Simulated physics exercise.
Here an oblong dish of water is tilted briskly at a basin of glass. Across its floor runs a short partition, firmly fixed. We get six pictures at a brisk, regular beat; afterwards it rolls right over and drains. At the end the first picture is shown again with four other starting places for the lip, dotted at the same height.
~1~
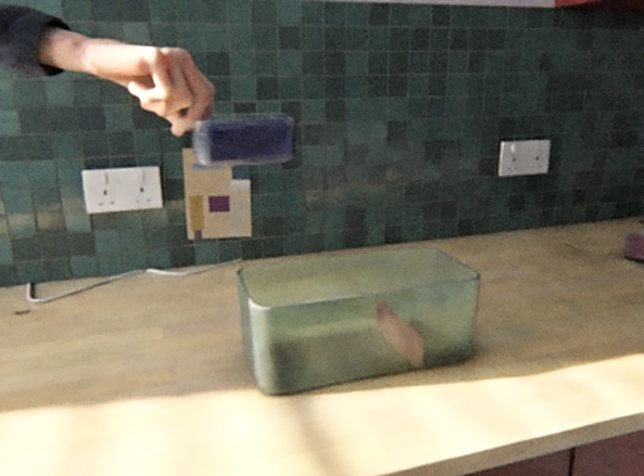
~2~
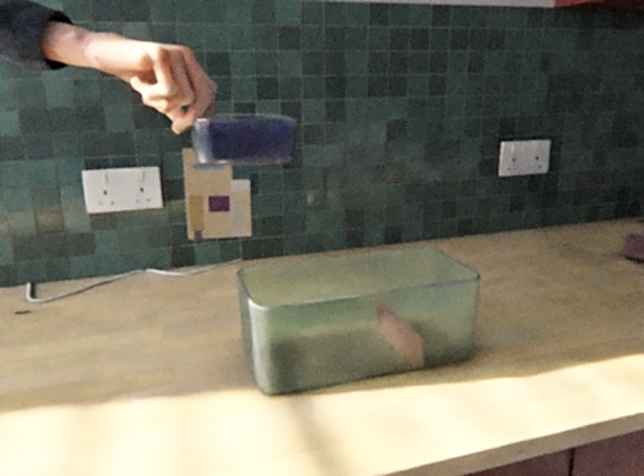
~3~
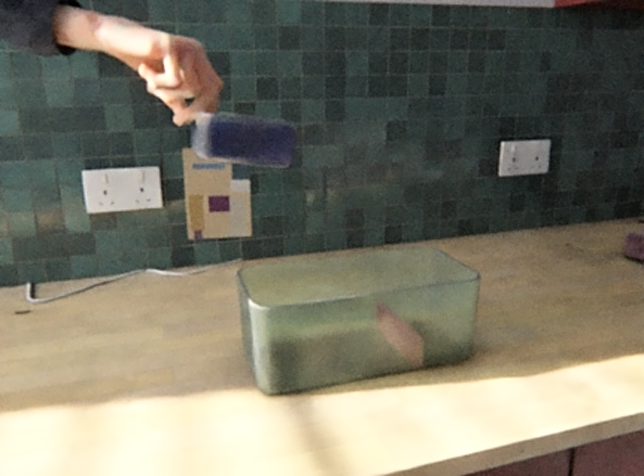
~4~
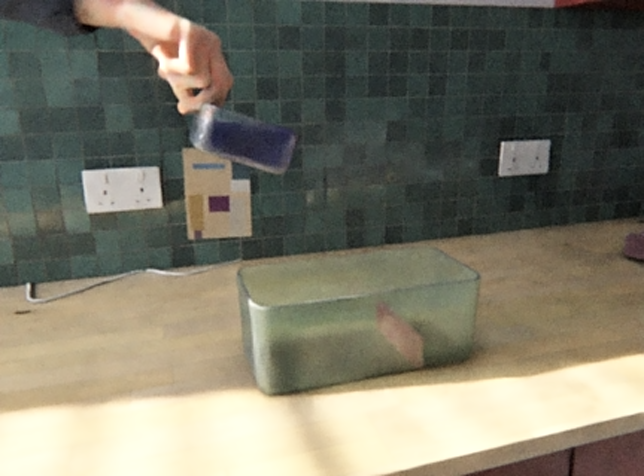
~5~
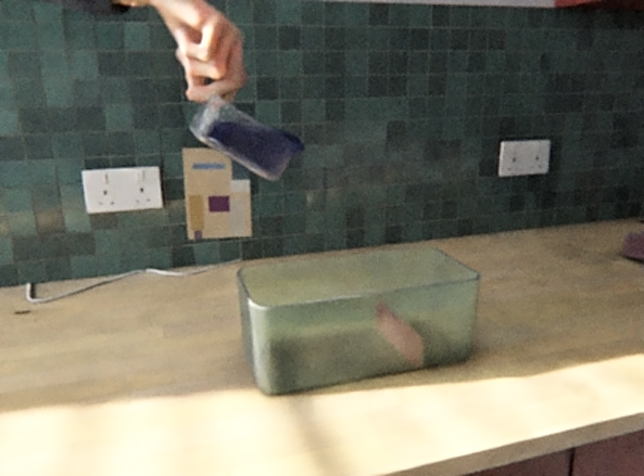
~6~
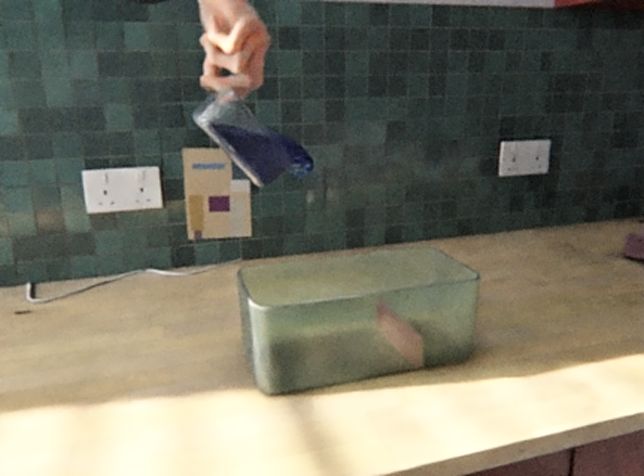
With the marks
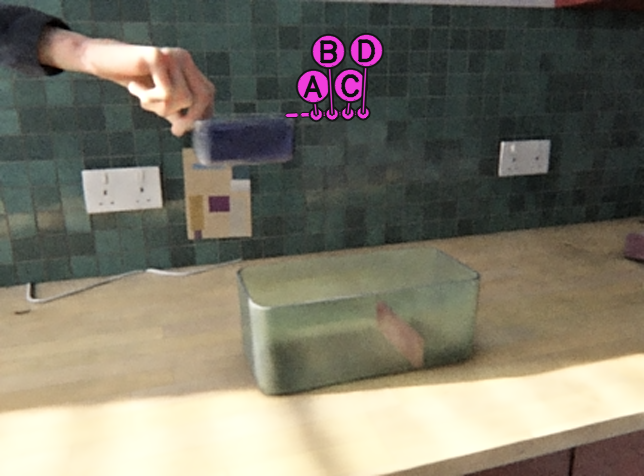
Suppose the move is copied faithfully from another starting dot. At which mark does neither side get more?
It is D.
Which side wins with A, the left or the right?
More ends on the left.
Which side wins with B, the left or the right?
The left side.
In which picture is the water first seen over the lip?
In picture 4.
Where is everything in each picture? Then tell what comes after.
Upright, lip at (287, 115); basin from (258, 394) to (469, 356); top of the wall at (398, 318); nothing has left yet.
Tipped about 2°, lip at (288, 117); nothing has left yet.
Tipped about 9°, lip at (290, 122); nothing has left yet.
Tipped about 20°, lip at (291, 132); water is over the lip, down to (291, 132).
Tipped about 34°, lip at (291, 143); water is over the lip, down to (295, 146).
Tipped about 50°, lip at (287, 157); water is over the lip, down to (298, 173).
On the marked copy, A at (316, 114); B at (332, 113); C at (347, 113); D at (363, 112).
With A, about 87 % ends left of the wall and 7 % right of it; 5 % is lost outside.
With B, about 92 % ends left of the wall and 6 % right of it.
With C, about 76 % ends left of the wall and 21 % right of it; 3 % is lost outside.
With D, about 48 % ends left of the wall and 48 % right of it; 4 % is lost outside.
